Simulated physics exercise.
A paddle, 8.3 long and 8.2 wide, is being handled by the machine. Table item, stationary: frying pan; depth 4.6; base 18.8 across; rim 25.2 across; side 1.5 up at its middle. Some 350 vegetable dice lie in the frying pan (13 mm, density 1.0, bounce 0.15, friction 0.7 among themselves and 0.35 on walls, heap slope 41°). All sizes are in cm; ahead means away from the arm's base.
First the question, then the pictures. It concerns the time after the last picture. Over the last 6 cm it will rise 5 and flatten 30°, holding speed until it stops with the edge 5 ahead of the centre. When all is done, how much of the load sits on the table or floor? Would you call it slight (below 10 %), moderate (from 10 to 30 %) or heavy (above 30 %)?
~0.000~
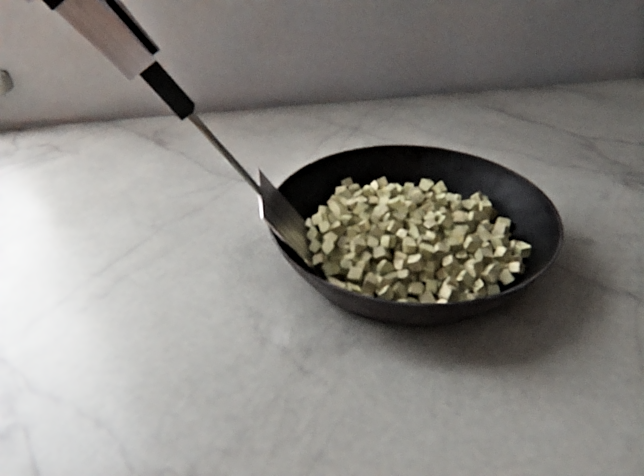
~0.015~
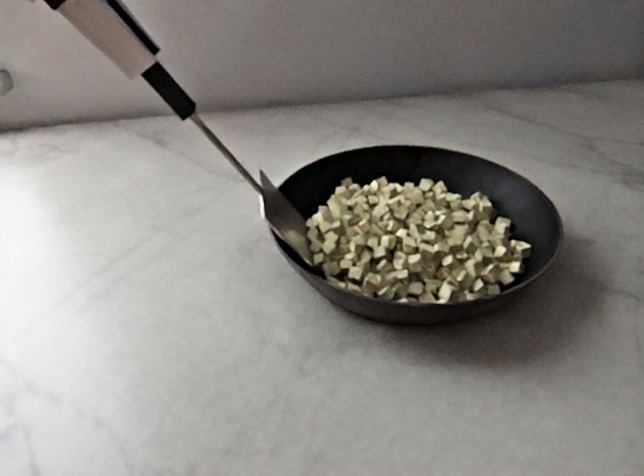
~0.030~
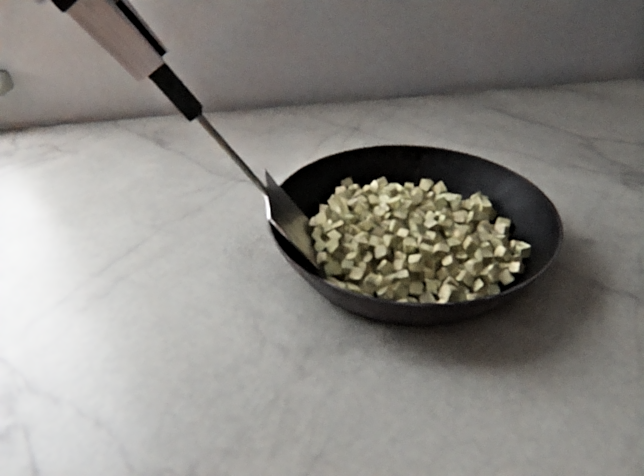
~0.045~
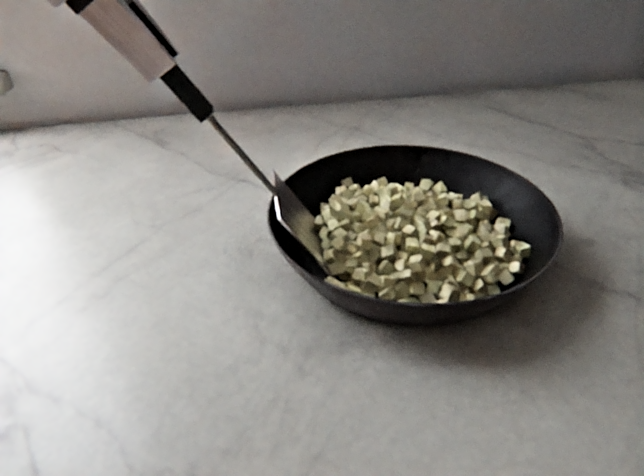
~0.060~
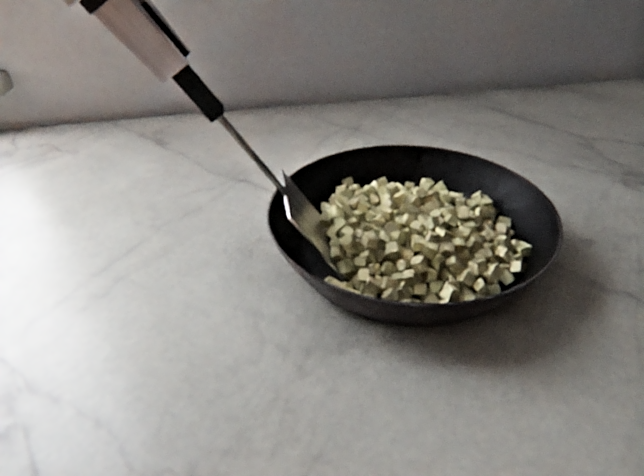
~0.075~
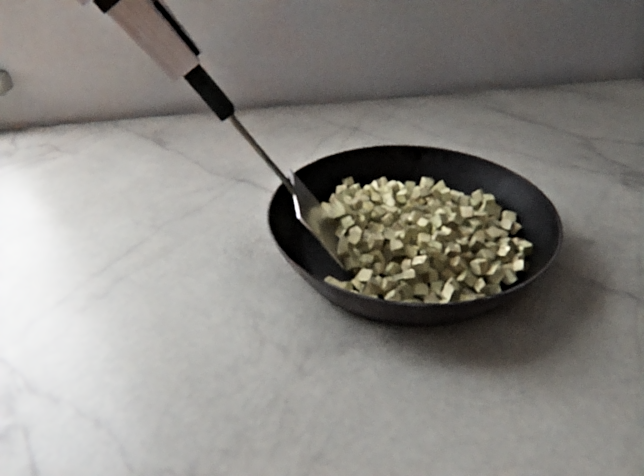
I would call it slight.
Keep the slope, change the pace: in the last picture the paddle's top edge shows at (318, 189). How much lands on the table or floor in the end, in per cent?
My guess is around 10 percent.
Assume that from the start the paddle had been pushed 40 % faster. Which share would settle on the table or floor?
Around 5 per cent would finish on the table or floor.
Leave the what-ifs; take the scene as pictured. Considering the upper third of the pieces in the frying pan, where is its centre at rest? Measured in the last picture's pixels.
You'll find it at about (494, 211).
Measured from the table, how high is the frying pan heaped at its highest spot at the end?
Near 6.5 centimetres high.
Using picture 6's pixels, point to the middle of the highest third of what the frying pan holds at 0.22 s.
I'd put it somewhere near (474, 211).
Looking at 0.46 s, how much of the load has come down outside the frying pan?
Share at that moment: About 0 %.
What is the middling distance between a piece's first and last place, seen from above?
Some 4 cm.
After 0.15 s, sloping 58°, highest piece 5 above the table; 350 in the frying pan.
After 0.22 s, sloping 43°, highest piece 6 above the table; 350 in the frying pan.
After 0.46 s, sloping 28°, highest piece 7 above the table; 349 in the frying pan, 1 on the table or floor.
After 1.51 s, sloping 28°, highest piece 6 above the table; 349 in the frying pan, 1 on the table or floor.
At rest, 349 in the frying pan, 1 on the table or floor. That is 0 % on the table or floor.
